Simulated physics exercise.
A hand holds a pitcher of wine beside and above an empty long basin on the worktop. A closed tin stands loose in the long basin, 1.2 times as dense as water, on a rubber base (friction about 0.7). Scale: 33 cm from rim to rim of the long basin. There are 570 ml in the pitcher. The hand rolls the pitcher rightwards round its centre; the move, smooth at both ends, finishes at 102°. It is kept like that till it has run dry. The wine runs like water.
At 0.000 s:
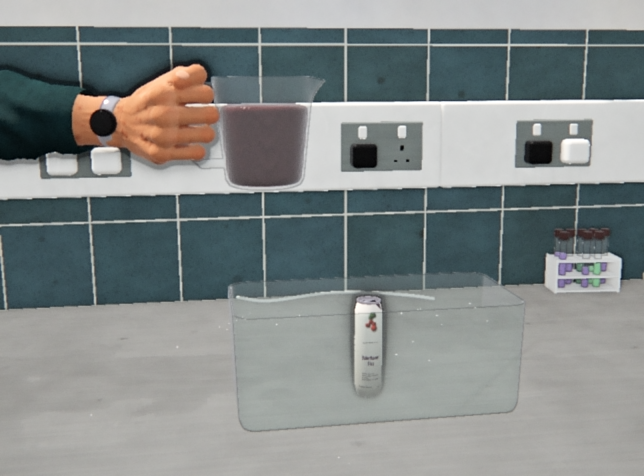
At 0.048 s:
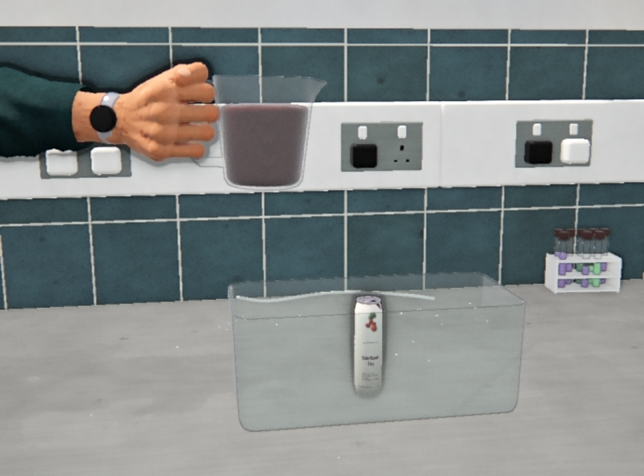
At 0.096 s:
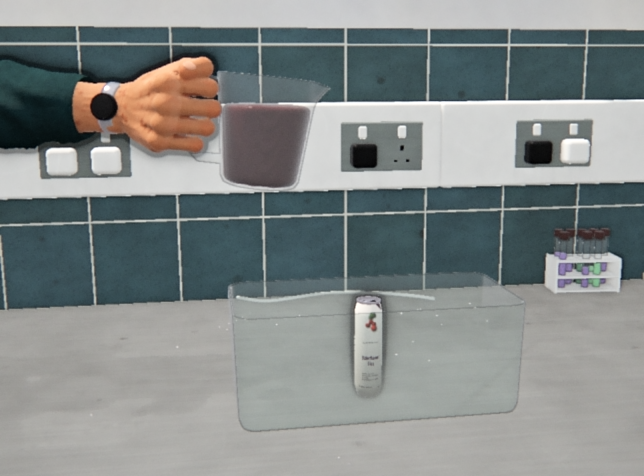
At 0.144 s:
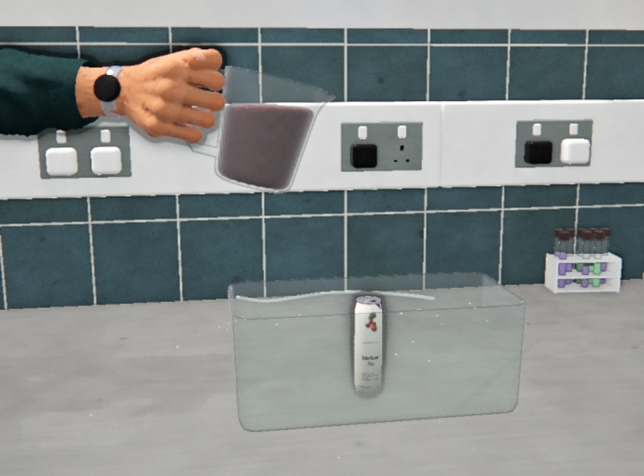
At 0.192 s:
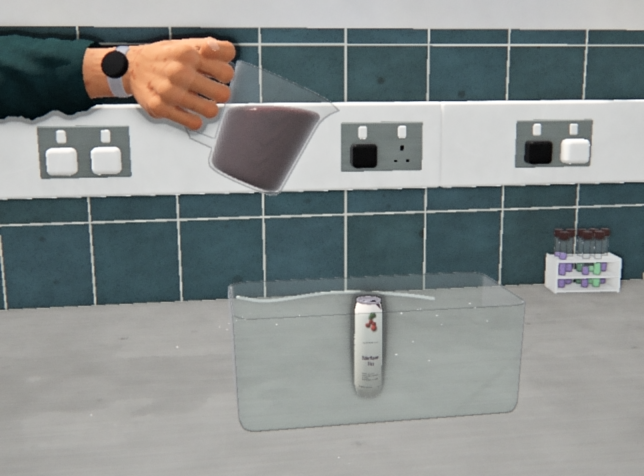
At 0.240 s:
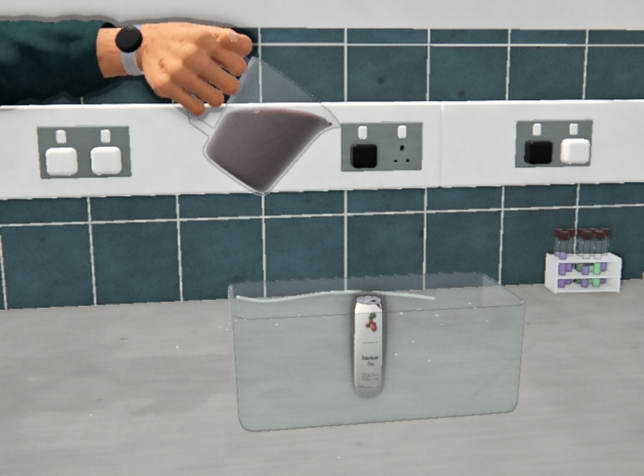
We see a hand holding a clear pitcher of dark wine above a long, see-through basin with a closed tin standing in it; the hand tilts the pitcher steadily to the right, and the wine shifts toward its lowered rim.
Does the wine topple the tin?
The tin stays up.
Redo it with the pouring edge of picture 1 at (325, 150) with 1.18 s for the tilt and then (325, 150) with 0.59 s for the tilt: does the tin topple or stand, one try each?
First it falls; then it falls.
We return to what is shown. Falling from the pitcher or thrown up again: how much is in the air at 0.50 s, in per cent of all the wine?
Some 36 per cent.
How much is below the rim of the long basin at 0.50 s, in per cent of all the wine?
Some 7 per cent.
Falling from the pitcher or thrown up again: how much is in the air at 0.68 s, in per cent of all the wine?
Some 24 per cent.
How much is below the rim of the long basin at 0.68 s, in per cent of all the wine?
About 62 per cent.
Then, 0.50 s in, the tilt is 96° and 57 per cent is still to pour; the tin stands where it began.
Then, 0.68 s in, the tilt is 102° and 14 per cent is still to pour; the tin stands where it began.
Then, 0.88 s in, the tilt is 102° and 2 per cent is still to pour; the tin stands where it began.
Then, 1.09 s in, the tilt is 102° and 0 per cent is still to pour; the tin stands where it began.
Finally, the tin stands where it began.
